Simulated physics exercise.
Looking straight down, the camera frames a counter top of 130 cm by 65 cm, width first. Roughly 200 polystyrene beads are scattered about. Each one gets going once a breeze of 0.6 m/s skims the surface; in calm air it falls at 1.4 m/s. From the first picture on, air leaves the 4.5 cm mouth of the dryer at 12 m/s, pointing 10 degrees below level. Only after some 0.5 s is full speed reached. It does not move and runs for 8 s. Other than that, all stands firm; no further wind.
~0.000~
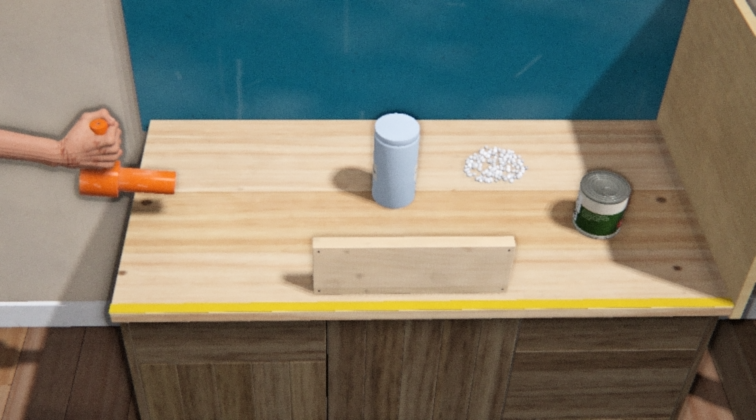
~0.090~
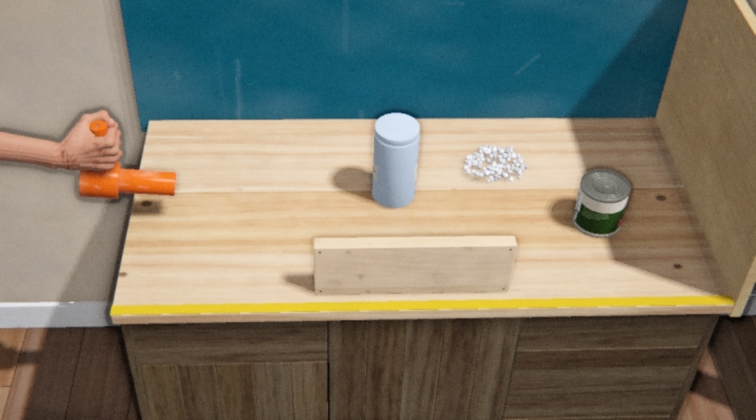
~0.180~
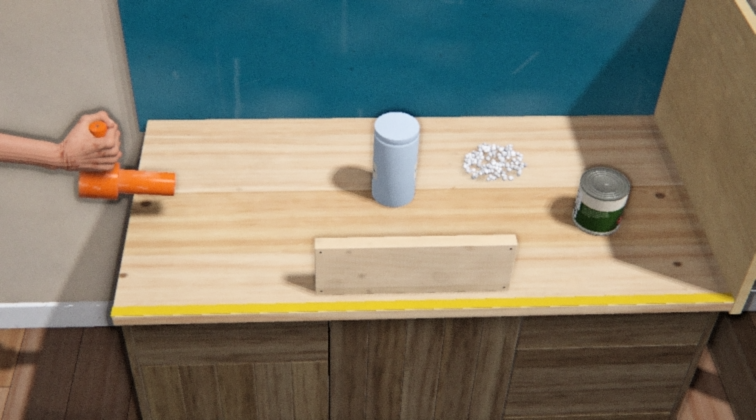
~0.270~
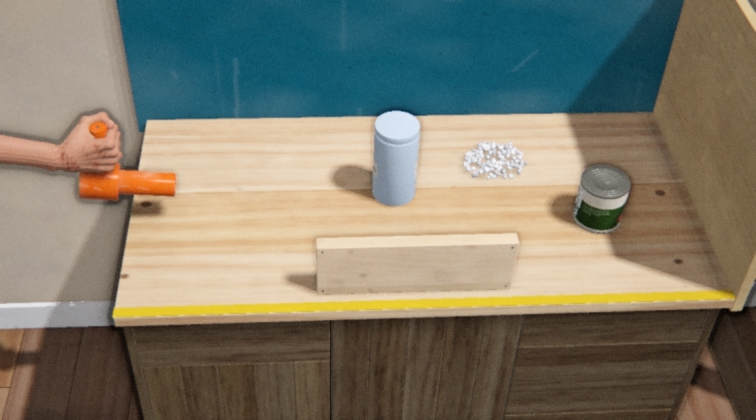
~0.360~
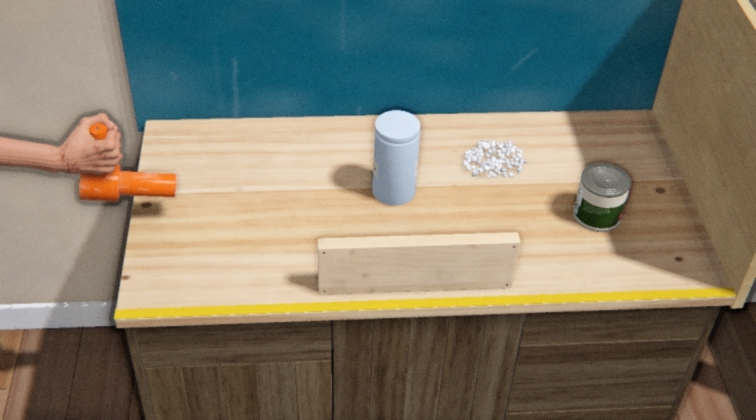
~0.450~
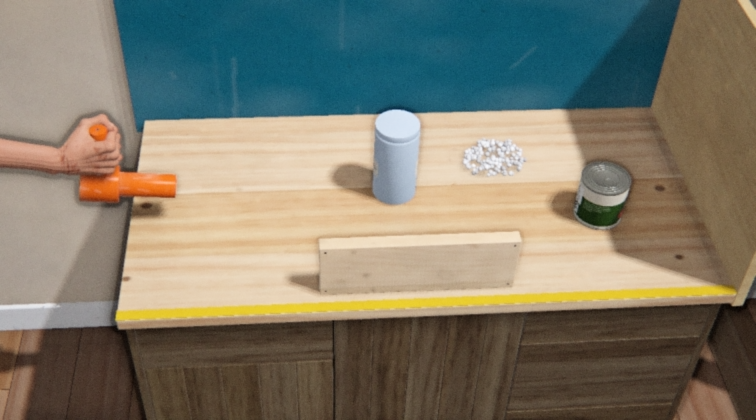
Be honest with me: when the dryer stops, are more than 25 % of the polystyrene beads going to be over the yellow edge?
No, they are not.
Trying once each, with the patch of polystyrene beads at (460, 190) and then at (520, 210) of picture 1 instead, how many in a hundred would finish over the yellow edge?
Taking the two spots in order, you'd get 20 percent and then 30 percent.
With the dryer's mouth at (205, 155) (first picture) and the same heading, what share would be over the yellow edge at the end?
It would be near 90 %.
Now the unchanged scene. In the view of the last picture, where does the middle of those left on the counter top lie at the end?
(593, 150).
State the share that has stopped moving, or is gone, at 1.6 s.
I reckon around 2 per cent.
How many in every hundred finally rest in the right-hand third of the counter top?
Something close to 80 % ends up there.
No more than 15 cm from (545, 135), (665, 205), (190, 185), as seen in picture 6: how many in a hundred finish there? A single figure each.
I would say some 40 %, 10 % and 0 % respectively.
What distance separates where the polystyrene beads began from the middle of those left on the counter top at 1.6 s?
The middle is some 0 cm from where it began.
After 1.6 s, 98 % are on the move or not yet settled, 0 % are over the yellow edge; the middle of those still in play is near (492, 161).
After 2.6 s, 98 % are on the move or not yet settled, 0 % are over the yellow edge; the middle of those still in play is near (501, 157).
After 4.4 s, 98 % are on the move or not yet settled, 1 % are over the yellow edge; the middle of those still in play is near (531, 155).
After 8.0 s, at the end, 4 % are over the yellow edge; the middle of those still in play is near (593, 150).
